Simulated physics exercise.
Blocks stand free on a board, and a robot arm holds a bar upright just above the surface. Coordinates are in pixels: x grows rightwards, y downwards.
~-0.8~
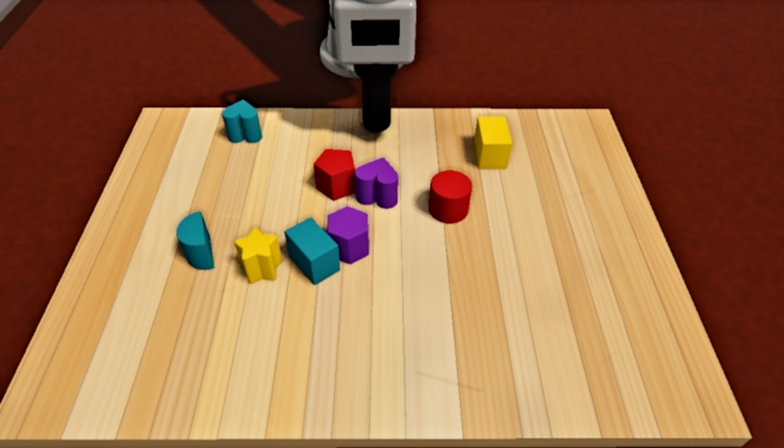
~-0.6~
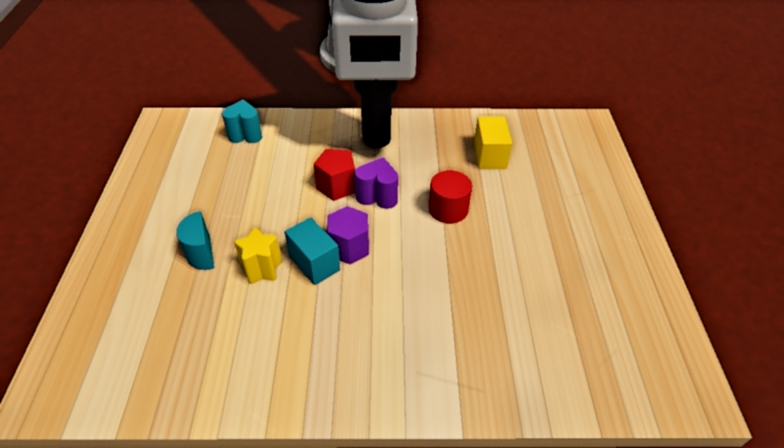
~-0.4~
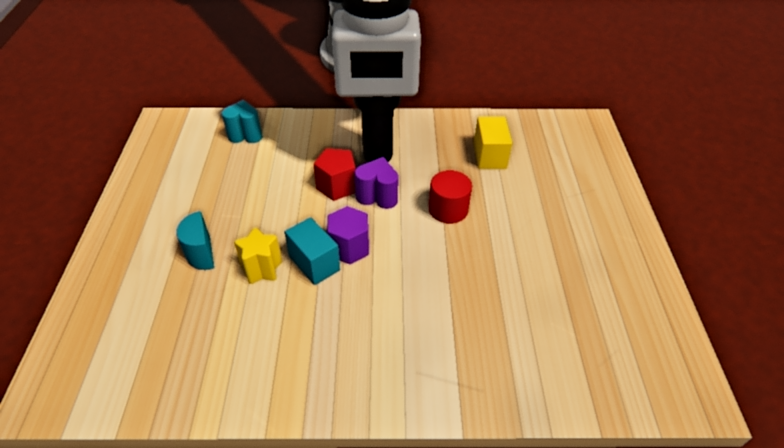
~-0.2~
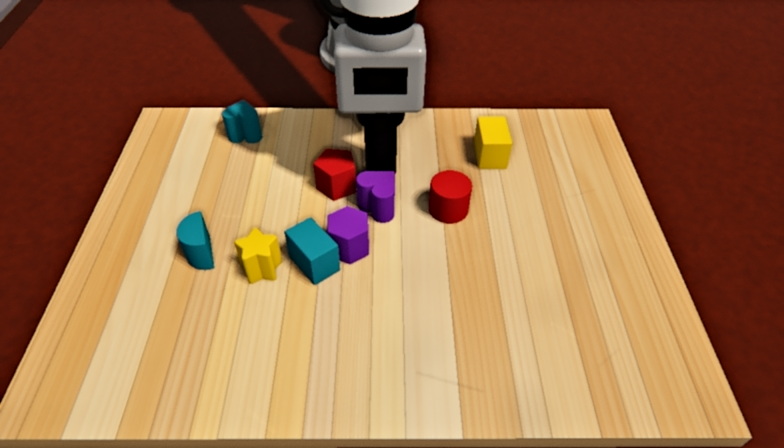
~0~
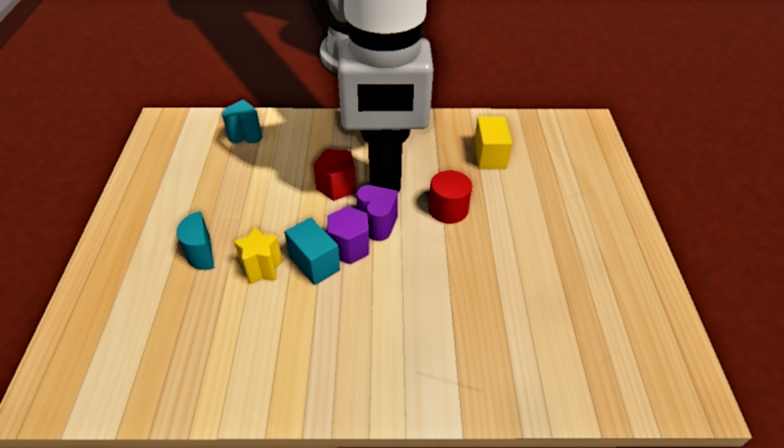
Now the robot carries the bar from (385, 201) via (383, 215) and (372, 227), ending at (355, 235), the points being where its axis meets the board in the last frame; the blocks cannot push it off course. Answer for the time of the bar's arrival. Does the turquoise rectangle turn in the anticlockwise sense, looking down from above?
That would be a no.
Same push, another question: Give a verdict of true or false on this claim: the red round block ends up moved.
That claim is false.
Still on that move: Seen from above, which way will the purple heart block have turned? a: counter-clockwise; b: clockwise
a.
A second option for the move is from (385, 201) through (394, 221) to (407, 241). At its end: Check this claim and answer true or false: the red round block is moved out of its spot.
That claim is false.
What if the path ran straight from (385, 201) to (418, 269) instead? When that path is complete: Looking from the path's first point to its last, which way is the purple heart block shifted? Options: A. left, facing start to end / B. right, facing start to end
The one that fits is B, right, facing start to end.
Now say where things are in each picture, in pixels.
Tip of the bar at (377, 125), middles of tops, turquoise rectangle at (310, 237), red pentagon at (335, 160), purple hexagonal block at (348, 221), purple heart block at (378, 170), red round block at (452, 183), in the first picture.
Bar at (377, 141), nothing pushed, in the second picture.
Bar at (378, 157), nothing pushed, in the third picture.
Bar at (381, 173), purple heart block at (378, 181), in the fourth picture.
Bar at (385, 189), turquoise rectangle at (310, 237), red pentagon at (335, 160), purple hexagonal block at (348, 221), purple heart block at (377, 198), red round block at (452, 183), in the fifth picture.
The first path, step by step. Halfway along, bar at (378, 209); turquoise rectangle at (305, 240); purple hexagonal block at (345, 235), turned 35° clockwise; purple heart block at (381, 222).
At the end, bar at (354, 223); turquoise rectangle at (301, 243), turned 20° clockwise; red pentagon unmoved; purple hexagonal block at (341, 244), turned 45° clockwise; purple heart block at (383, 230), turned 25° anticlockwise; red round block unmoved.
